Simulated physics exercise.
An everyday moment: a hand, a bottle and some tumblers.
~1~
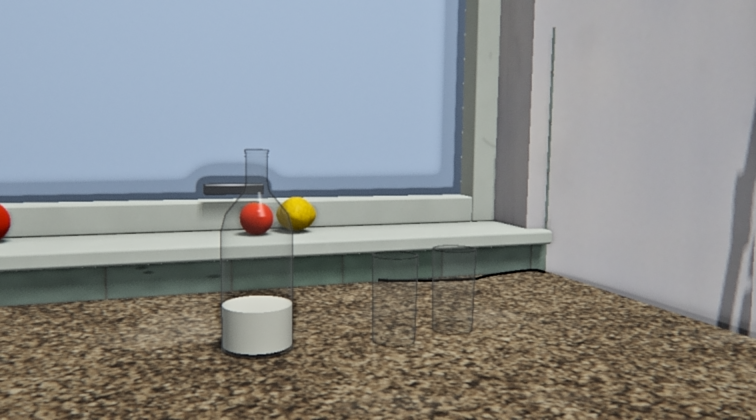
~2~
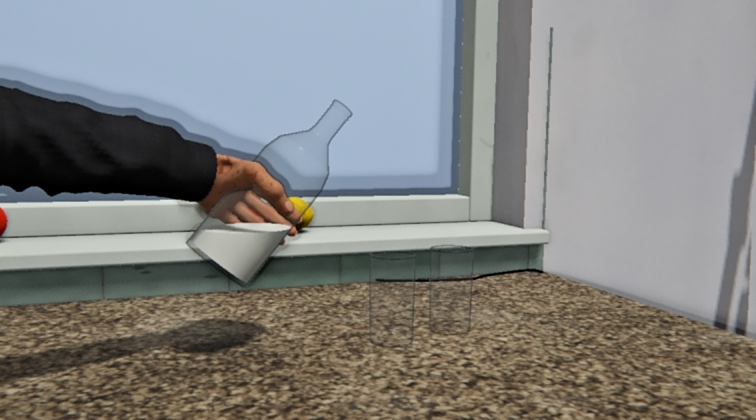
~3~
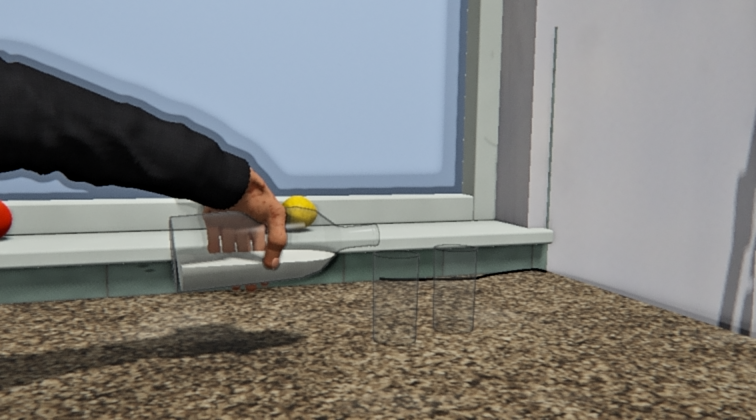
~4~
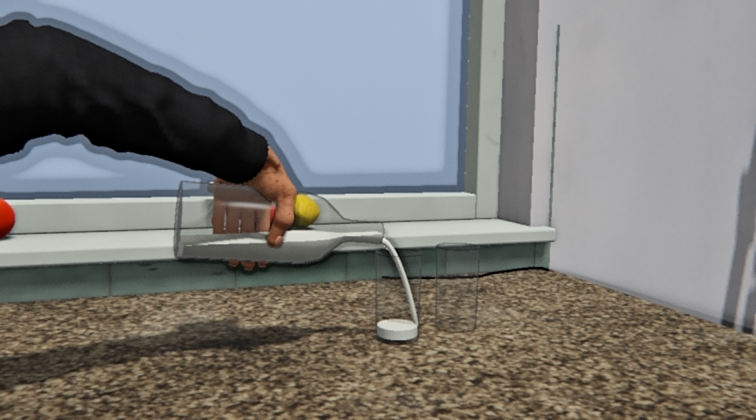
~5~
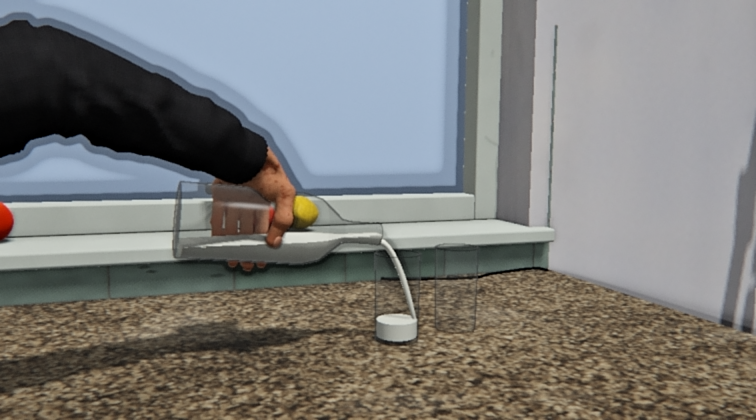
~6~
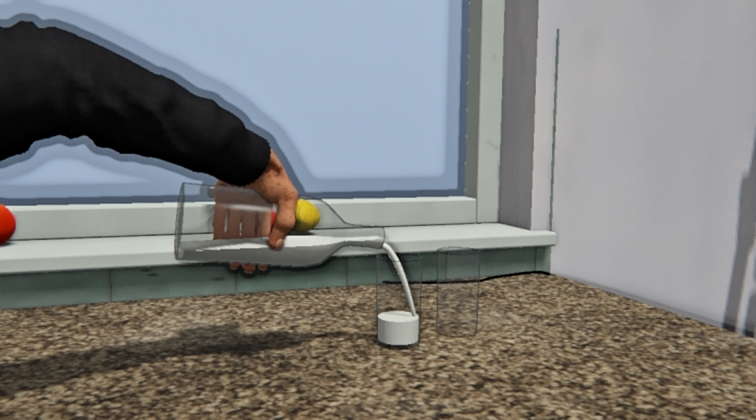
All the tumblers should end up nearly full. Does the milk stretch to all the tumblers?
The milk falls short.
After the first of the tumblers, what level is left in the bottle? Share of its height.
Some 5 per cent.
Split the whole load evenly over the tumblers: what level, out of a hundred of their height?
About 60 per cent.
Shortly, the first is about half full.
Then, the first is done and the bottle has about a quarter of its load.
At the finish, the bottle is empty with one filled and the next at about a quarter of a serving.
